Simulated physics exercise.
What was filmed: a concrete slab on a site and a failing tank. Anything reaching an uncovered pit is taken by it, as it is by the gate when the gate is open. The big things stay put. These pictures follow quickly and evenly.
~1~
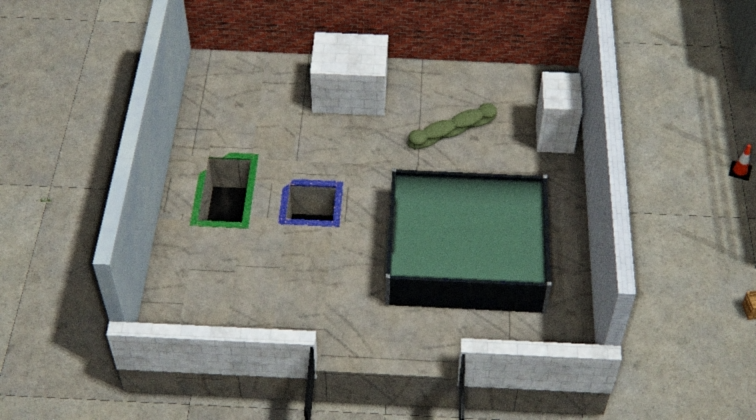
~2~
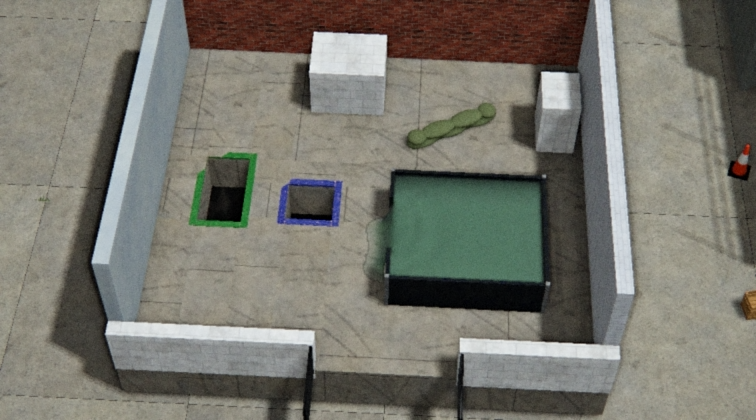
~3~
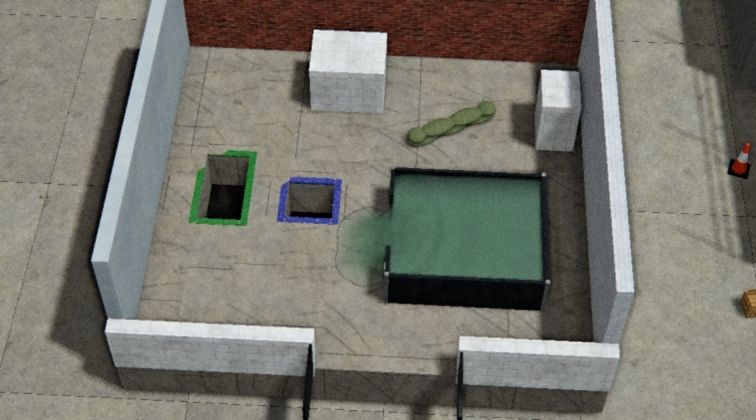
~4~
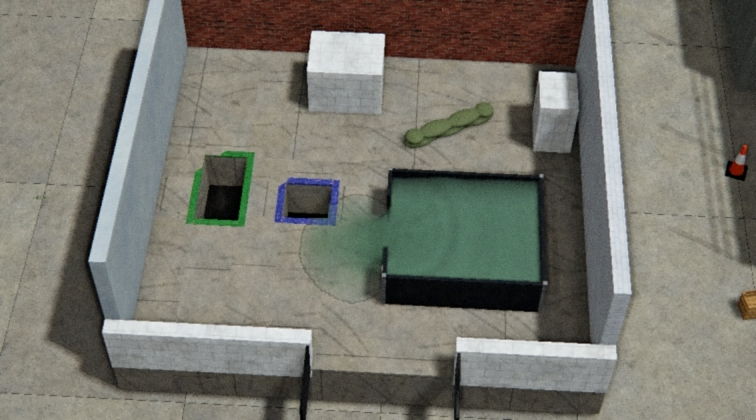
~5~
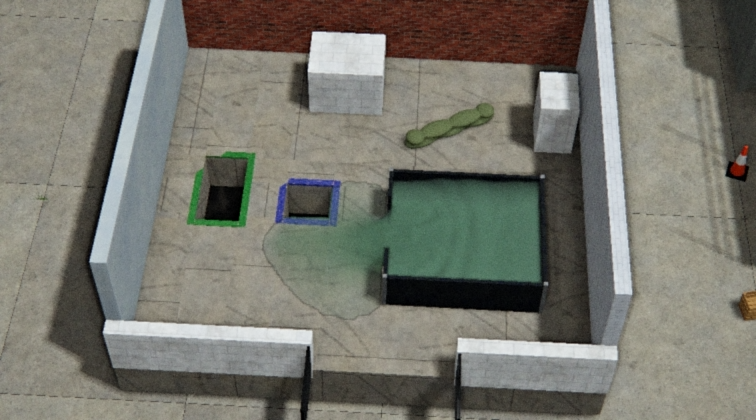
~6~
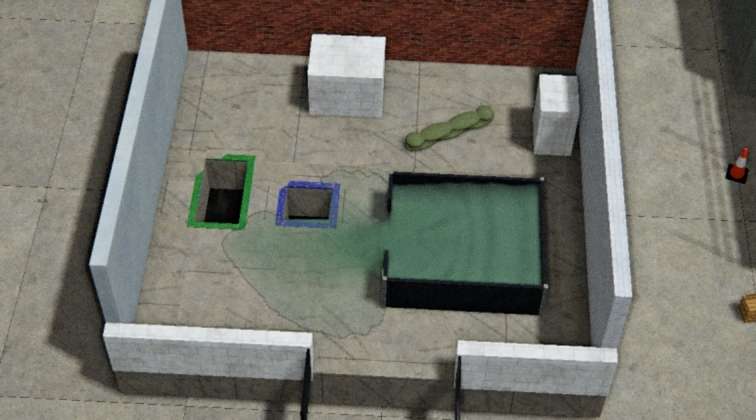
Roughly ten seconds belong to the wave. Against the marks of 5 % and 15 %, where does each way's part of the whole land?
At the end, gate: Beneath five per cent; blue pit: Past fifteen per cent; green pit: Past fifteen per cent.
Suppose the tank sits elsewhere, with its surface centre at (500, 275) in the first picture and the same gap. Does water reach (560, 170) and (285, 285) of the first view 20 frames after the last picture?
In that order: Not flooded, awash.
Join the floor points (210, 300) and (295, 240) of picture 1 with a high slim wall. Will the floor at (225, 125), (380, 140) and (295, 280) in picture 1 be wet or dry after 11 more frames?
Going spot by spot: High and dry, then high and dry, then drenched.
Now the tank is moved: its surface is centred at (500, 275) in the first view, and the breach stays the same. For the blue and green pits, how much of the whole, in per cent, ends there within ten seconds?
In per cent: Blue 10, green 30.
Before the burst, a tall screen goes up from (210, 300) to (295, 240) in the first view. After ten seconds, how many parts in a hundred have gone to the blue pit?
Blue: 25 %.
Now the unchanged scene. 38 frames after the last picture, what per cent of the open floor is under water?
I'd put it at roughly 50 per cent.
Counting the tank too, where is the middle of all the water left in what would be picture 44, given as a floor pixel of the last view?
I'd say near (345, 255).
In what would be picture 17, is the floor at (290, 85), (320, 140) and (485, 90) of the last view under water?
Taking them in the order given: Spared, then swamped, then spared.
A moment on, water covers 25 % of the floor; the gate 0 %, the blue pit 4 %, the green pit 1 %.
Next, water covers 30 % of the floor; the gate 0 %, the blue pit 7 %, the green pit 3 %.
Then, water covers 35 % of the floor; the gate 0 %, the blue pit 12 %, the green pit 5 %.
Later, water covers 50 % of the floor; the gate 1 %, the blue pit 16 %, the green pit 14 %.
In the end, water covers 65 % of the floor; the gate 3 %, the blue pit 20 %, the green pit 23 %.
